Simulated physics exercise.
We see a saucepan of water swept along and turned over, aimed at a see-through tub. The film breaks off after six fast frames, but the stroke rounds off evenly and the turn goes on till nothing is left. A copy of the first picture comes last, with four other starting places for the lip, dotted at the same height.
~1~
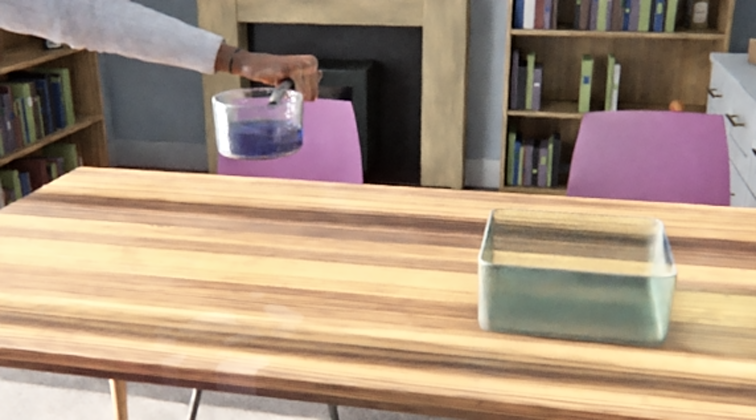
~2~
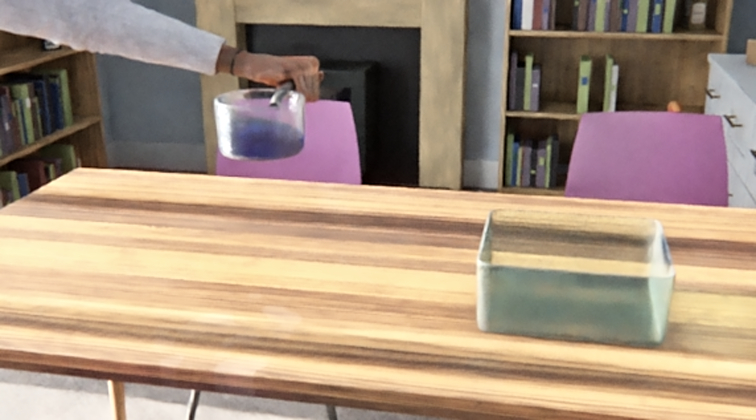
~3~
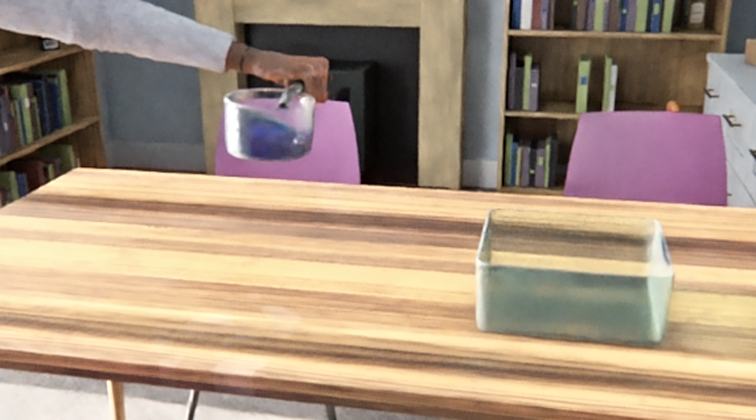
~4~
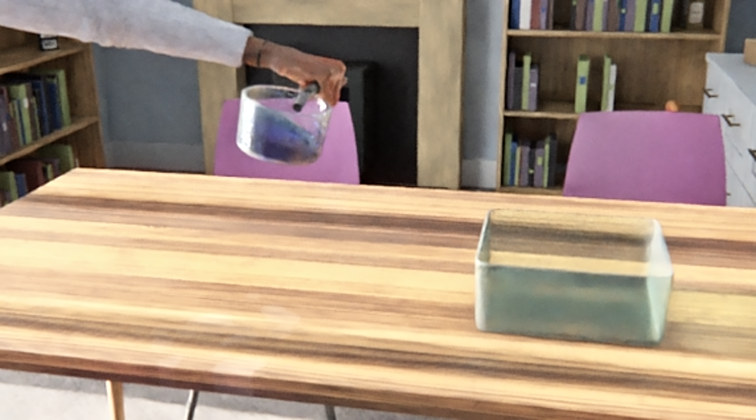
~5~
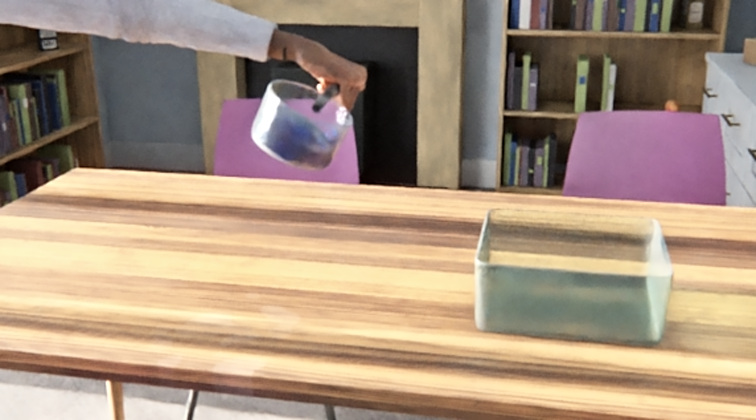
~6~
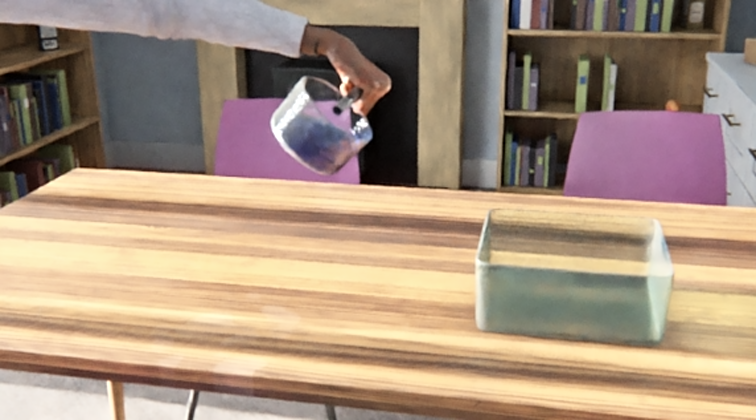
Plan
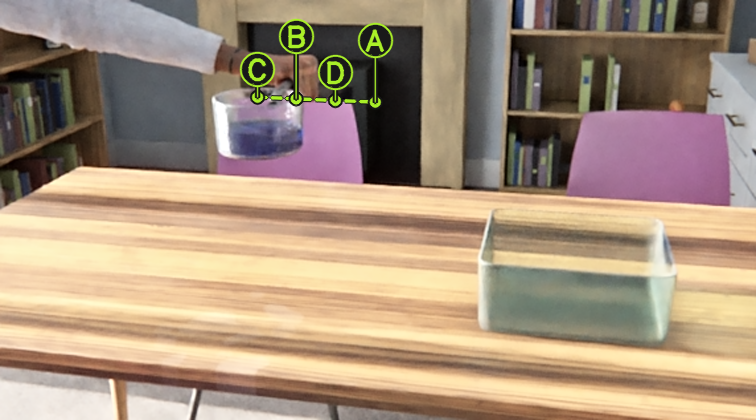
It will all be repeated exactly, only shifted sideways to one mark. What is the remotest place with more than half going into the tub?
It is D.
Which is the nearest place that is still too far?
It is B.
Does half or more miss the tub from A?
No.
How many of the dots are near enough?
Two of the four.
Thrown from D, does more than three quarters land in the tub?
No, less.
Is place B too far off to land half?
Yes, that goes wrong.
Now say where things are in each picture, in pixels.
Upright, lip at (299, 99); tub from (479, 327) to (666, 344); nothing has left yet.
Upright, lip at (301, 100); nothing has left yet.
Tipped about 4°, lip at (311, 103); nothing has left yet.
Tipped about 13°, lip at (329, 111); nothing has left yet.
Tipped about 26°, lip at (350, 123); nothing has left yet.
Tipped about 42°, lip at (370, 137); nothing has left yet.
On the marked copy, A at (375, 102); B at (296, 98); C at (257, 97); D at (335, 100).
For place A, about 80 % lands in the tub, 7 % falls short and 14 % goes beside or beyond.
For place B, about 28 % lands in the tub, 67 % falls short and 5 % goes beside or beyond.
For place C, about 0 % lands in the tub, 99 % falls short.
For place D, about 64 % lands in the tub, 25 % falls short and 11 % goes beside or beyond.
